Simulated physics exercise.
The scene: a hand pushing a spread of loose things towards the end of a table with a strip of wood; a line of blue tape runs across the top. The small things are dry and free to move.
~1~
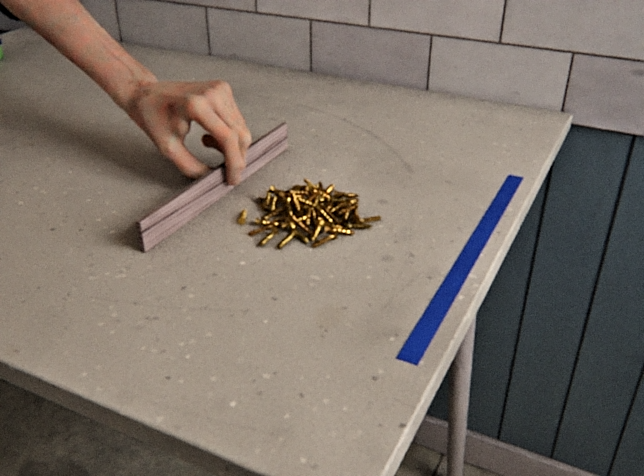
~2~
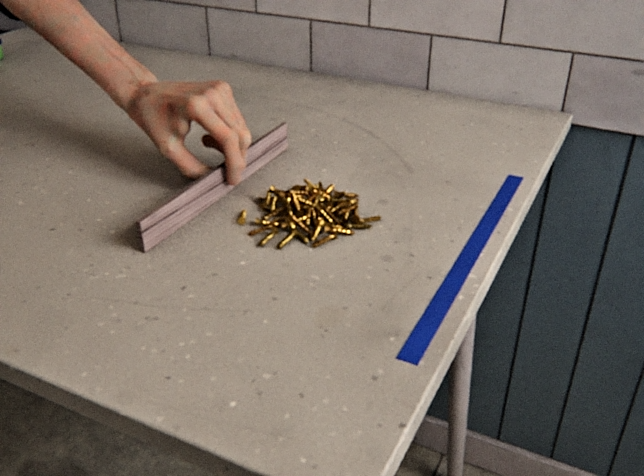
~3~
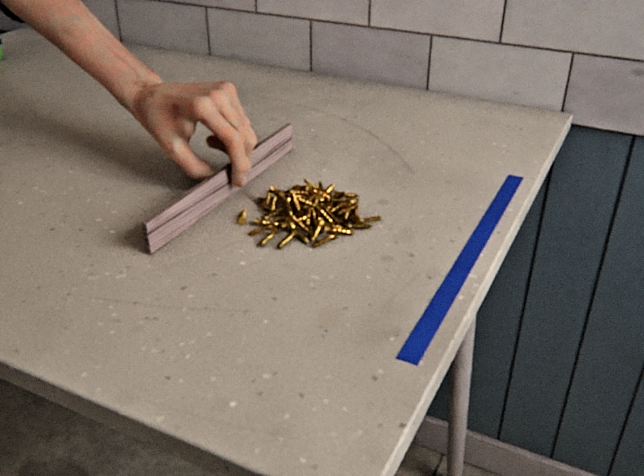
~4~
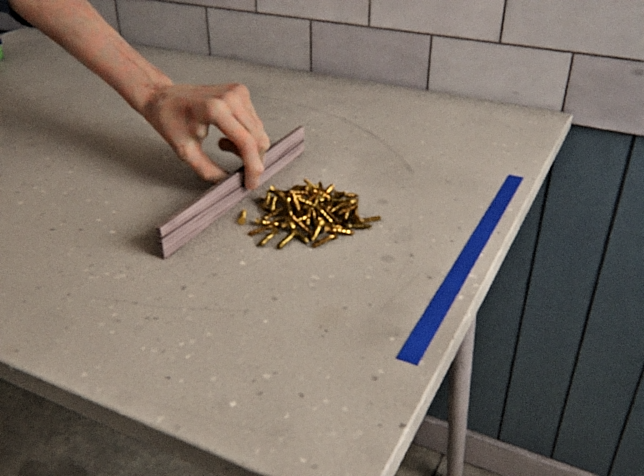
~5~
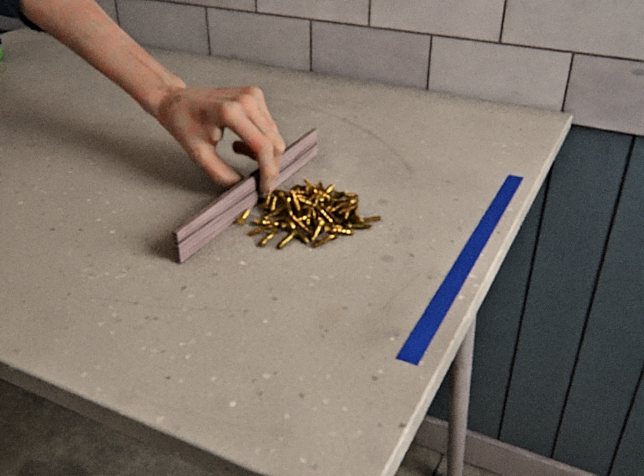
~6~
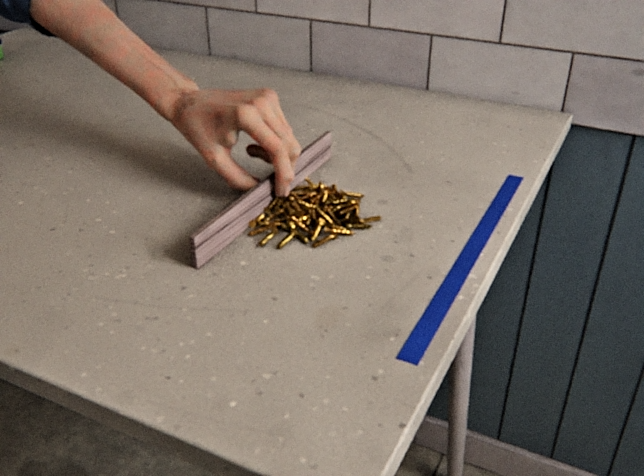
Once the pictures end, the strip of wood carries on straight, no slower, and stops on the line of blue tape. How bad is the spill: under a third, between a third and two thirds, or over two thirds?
The floor gets more than two thirds.
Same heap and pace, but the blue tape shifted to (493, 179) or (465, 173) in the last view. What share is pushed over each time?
About 50 and 0 per cent.
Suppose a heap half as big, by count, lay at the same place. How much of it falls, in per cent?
About 90 per cent.
Soon after the last picture, strip of wood still moving, near (374, 200); heap all on the table, its front near (439, 241).
A little later, strip of wood stopped at the blue tape; heap about two thirds over the edge.
Later still, strip of wood stopped at the blue tape; heap nearly all over the edge.
At rest, strip of wood stopped at the blue tape; heap nearly all over the edge.
